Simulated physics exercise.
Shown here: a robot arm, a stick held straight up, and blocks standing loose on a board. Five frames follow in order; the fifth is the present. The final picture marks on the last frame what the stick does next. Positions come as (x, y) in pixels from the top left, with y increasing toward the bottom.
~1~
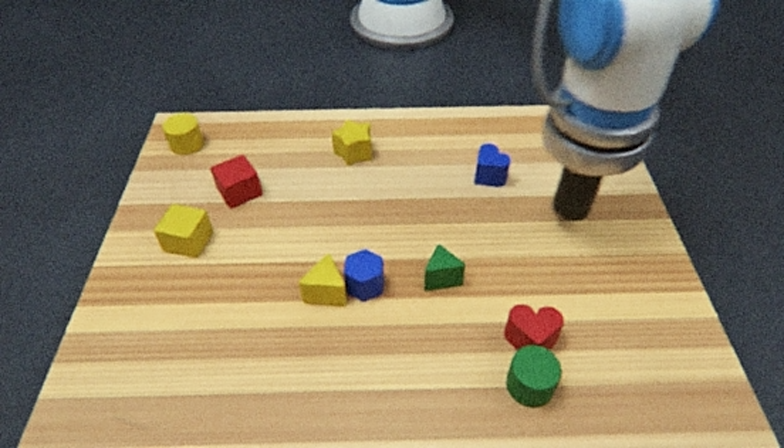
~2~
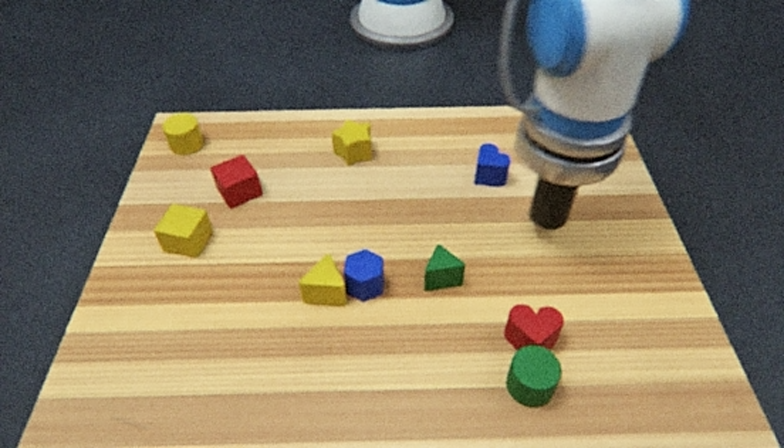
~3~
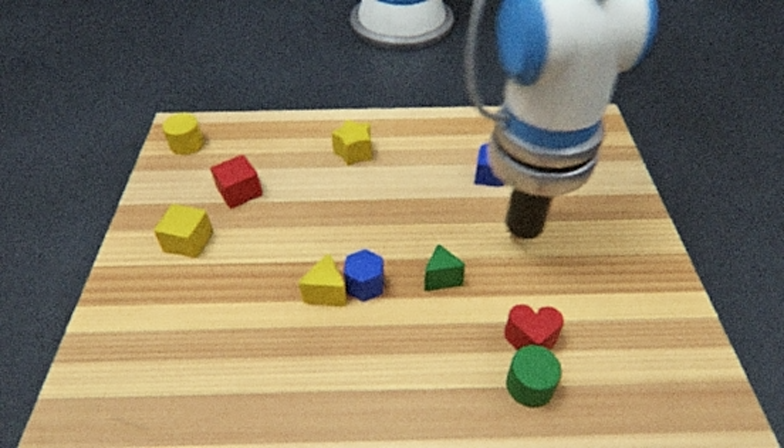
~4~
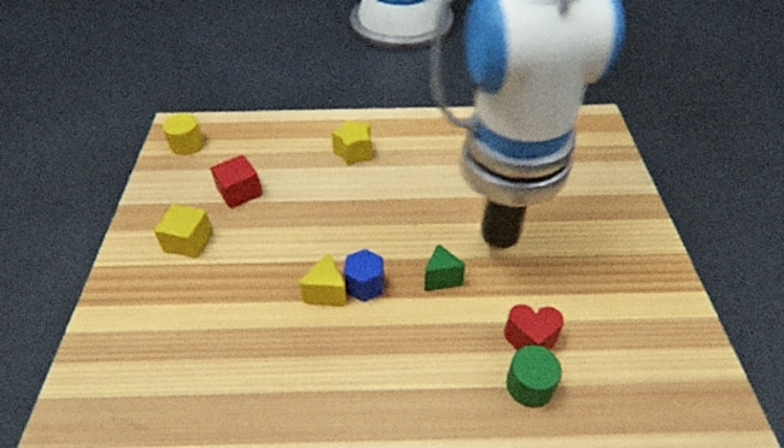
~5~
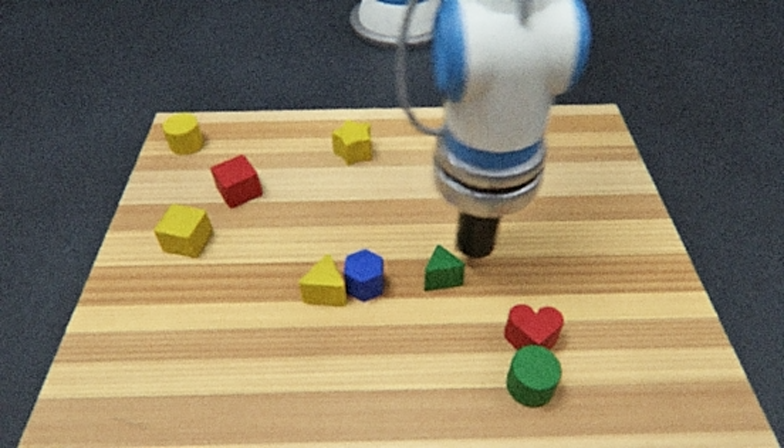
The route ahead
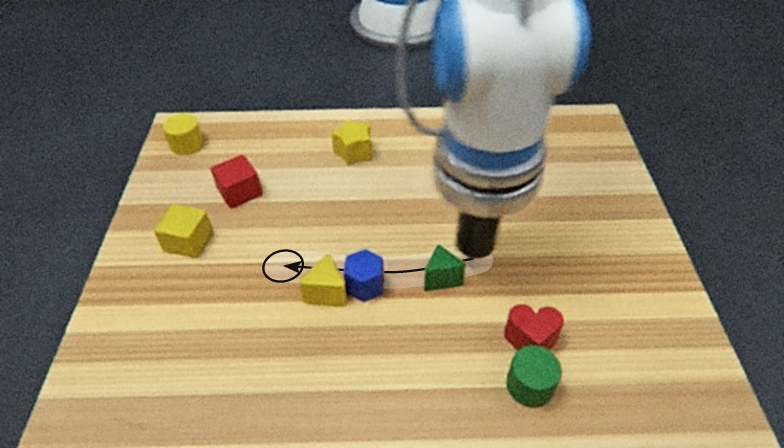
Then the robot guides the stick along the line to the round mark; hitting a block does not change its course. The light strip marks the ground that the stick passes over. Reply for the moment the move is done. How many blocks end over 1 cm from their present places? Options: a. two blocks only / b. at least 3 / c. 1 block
b (at least 3)
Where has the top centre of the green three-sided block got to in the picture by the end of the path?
My estimate: (408, 277).
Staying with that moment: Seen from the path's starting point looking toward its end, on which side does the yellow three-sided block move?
Taking start-to-end as forward, the block's sideways shift goes to the left.
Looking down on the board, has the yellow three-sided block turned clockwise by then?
I'd say no.
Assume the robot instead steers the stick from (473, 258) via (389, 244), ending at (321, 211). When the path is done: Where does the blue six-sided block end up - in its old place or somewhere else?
Here's my answer: The blue six-sided block remains in position.
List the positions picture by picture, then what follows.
The first picture shows tip of the stick at (571, 208), middles of tops, yellow three-sided block at (324, 273), blue six-sided block at (364, 264), green three-sided block at (443, 259).
The second picture shows stick at (548, 216), nothing pushed.
The third picture shows stick at (524, 225), nothing pushed.
The fourth picture shows stick at (500, 234), nothing pushed.
The fifth picture shows stick at (475, 243), yellow three-sided block at (324, 273), blue six-sided block at (364, 264), green three-sided block at (443, 259).
The line goes from (473, 258) by way of (379, 272) to (283, 266).
The first path, step by step. One third of the way, stick at (412, 256); green three-sided block at (409, 277), turned 50° anticlockwise.
Two thirds of the way, stick at (345, 255); yellow three-sided block at (287, 293), turned 20° anticlockwise; blue six-sided block at (314, 272), turned 45° anticlockwise; green three-sided block at (408, 277), turned 55° anticlockwise.
At the end, stick at (280, 251); yellow three-sided block at (270, 306), turned 60° anticlockwise; blue six-sided block at (278, 277), turned 85° anticlockwise; green three-sided block at (408, 277), turned 55° anticlockwise.
